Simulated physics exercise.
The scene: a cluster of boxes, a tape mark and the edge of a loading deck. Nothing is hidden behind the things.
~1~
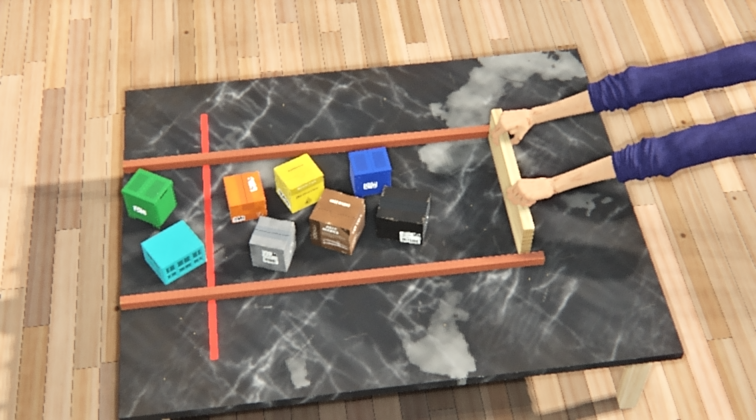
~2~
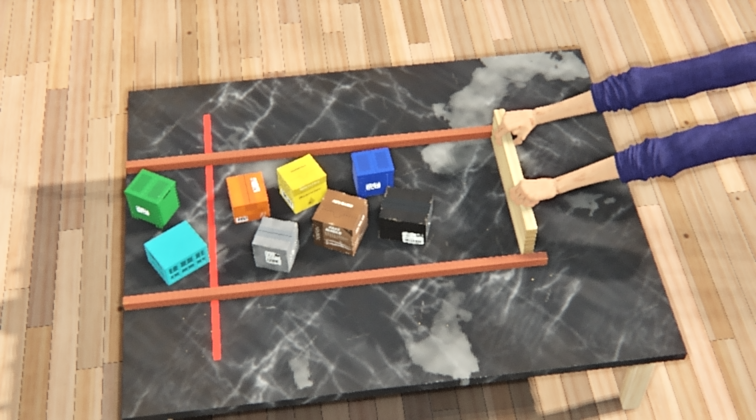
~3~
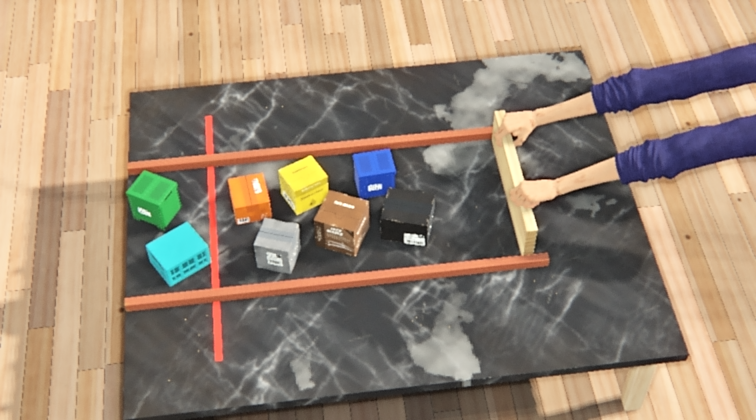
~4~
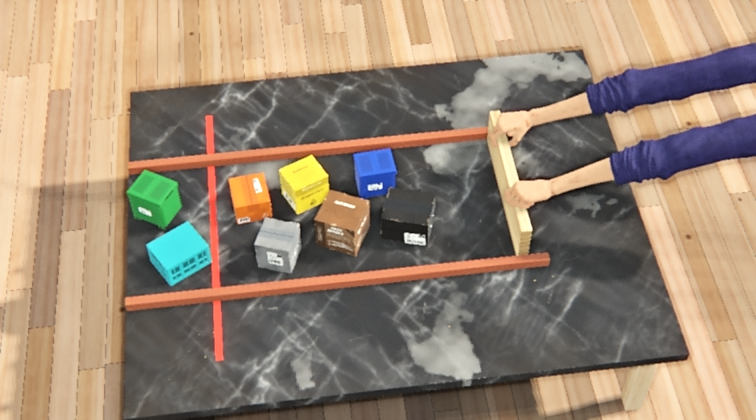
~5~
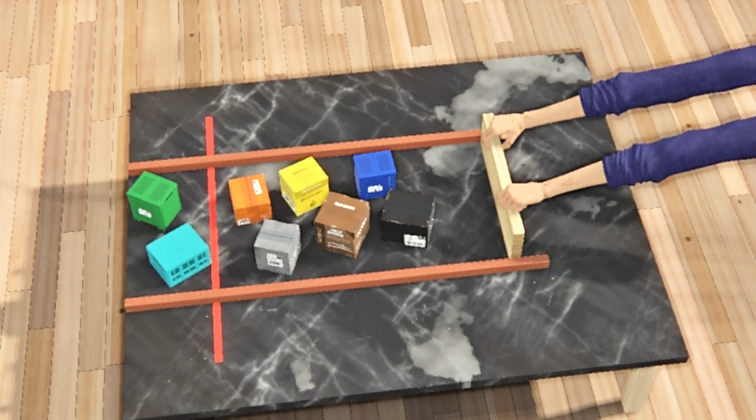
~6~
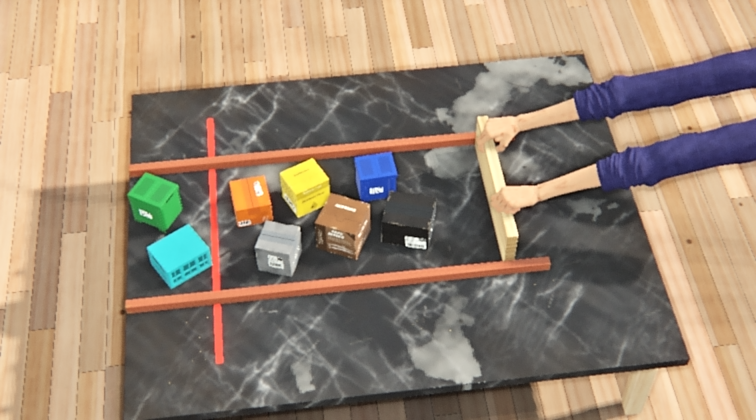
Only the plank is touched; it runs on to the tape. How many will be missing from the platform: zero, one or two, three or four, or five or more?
Outcome: The number that fall off is three or four.
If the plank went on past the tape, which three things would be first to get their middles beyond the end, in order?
They are the turquoise crate, the green tote, the grey parcel.
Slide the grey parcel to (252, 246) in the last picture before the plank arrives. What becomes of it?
It tumbles off.
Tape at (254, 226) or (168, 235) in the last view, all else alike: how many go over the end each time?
Down on the ground: 2 and 6.
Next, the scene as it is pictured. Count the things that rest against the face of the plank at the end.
2 of them.
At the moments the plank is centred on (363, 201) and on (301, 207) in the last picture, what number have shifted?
By then 5, and 7.
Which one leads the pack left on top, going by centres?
Foremost is the brown box.
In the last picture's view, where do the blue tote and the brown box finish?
First (193, 195), then (142, 247).
Soon after, none off yet; green tote at rest near (156, 203); turquoise crate at rest near (180, 256); orange parcel at rest near (251, 201).
Then, none off yet; green tote at rest near (156, 203); turquoise crate moved a little near (155, 257); orange parcel moved about its own width near (214, 205).
By the end, the number that fall off is three or four; fallen, grey parcel, orange parcel, turquoise crate and green tote.
